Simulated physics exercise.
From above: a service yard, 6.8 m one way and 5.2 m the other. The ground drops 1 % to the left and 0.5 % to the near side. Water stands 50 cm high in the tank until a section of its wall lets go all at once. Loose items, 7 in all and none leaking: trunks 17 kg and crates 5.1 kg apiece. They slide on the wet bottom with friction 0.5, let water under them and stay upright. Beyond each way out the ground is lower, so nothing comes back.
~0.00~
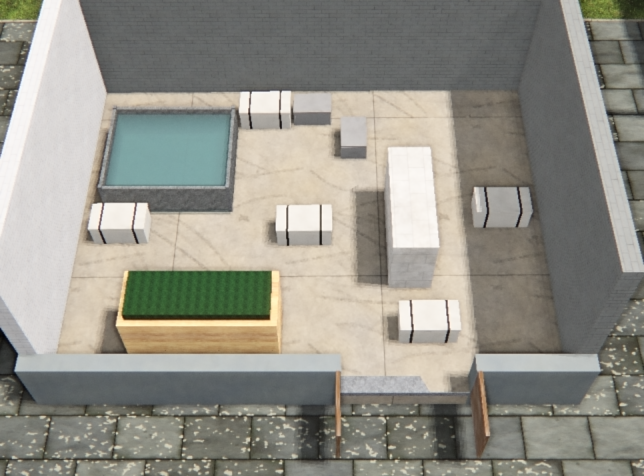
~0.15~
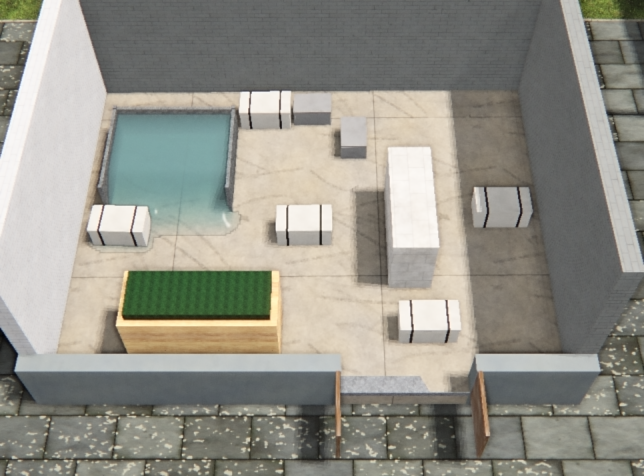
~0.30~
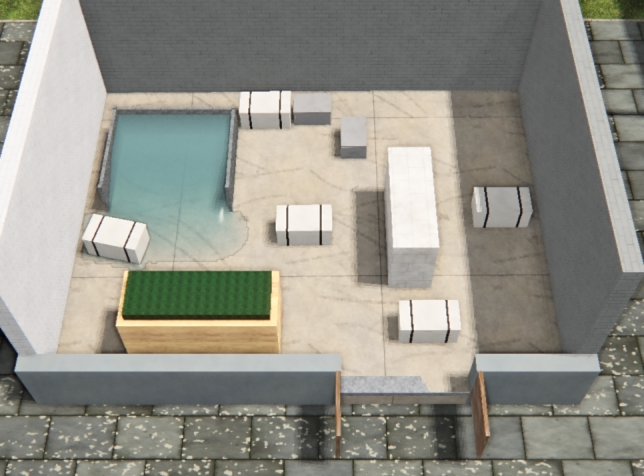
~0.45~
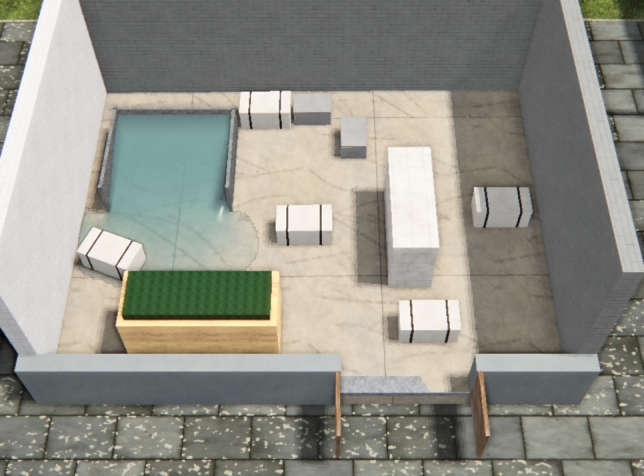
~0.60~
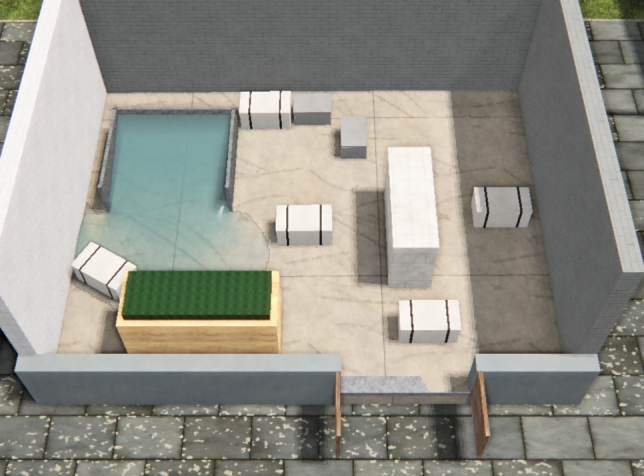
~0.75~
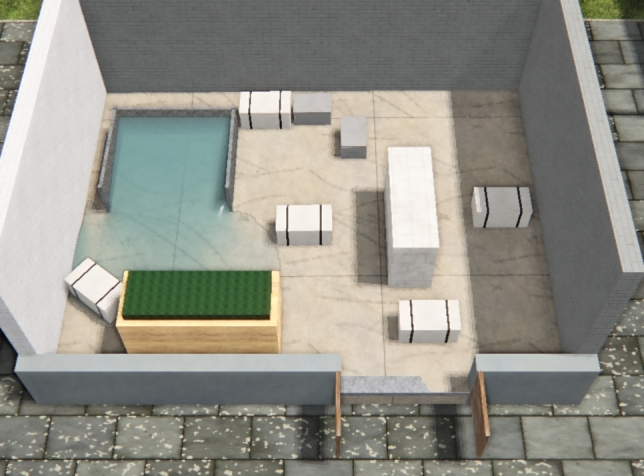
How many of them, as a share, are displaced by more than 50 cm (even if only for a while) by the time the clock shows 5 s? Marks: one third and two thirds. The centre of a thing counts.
It is less than a third.
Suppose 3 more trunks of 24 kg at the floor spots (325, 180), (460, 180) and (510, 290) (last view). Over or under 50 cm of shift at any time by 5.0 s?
In turn: Under, less, short of it.
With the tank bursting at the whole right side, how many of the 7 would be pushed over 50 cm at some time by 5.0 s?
In that case 3 of them.
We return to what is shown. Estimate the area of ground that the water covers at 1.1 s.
Some 9.0 m2.
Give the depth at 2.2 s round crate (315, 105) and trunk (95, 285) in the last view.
Roughly 0 and 28 cm.
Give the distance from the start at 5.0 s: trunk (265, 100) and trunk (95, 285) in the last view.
In turn: 0 cm, 40 cm.
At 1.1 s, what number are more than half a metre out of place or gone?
1 of them.
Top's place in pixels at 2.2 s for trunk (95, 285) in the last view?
Around (90, 319).
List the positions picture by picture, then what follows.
A trunk at (118, 216), on the bottom; a trunk at (304, 218) rests on the ground; 2.7 m2 under water; 0 of 7 have shifted, in the first frame.
A trunk at (118, 218), on the bottom, 4 cm from its start; a trunk at (304, 218) rests on the ground; water covers 3.5 m2; 0 of 7 have shifted, in the second frame.
A trunk at (114, 232) rests on the ground, 29 cm from its start; a trunk at (304, 218), on the bottom; 4.5 m2 under water; 1 of 7 have shifted, in the third frame.
A trunk at (109, 248), on the bottom, 56 cm from its start; a trunk at (304, 218) rests on the ground; water covers 5.6 m2; 1 of 7 have shifted, in the fourth frame.
A trunk at (103, 265), on the bottom, 85 cm from its start; a trunk at (304, 218) rests on the ground; 6.8 m2 under water; 1 of 7 have shifted, in the fifth frame.
A trunk at (96, 283) rests on the ground, 115 cm from its start; a trunk at (304, 218), on the bottom; 7.5 m2 under water; 1 of 7 have shifted, in the sixth frame.
After 1.1 s 1 of 7 are over 50 cm from their spots; 0 afloat.
After 2.2 s 1 of 7 are over 50 cm from their spots; 1 afloat.
After 3.5 s 1 of 7 are over 50 cm from their spots; 1 afloat.
After 5.0 s 1 of 7 are over 50 cm from their spots, and 2 have been at some point; 1 afloat.
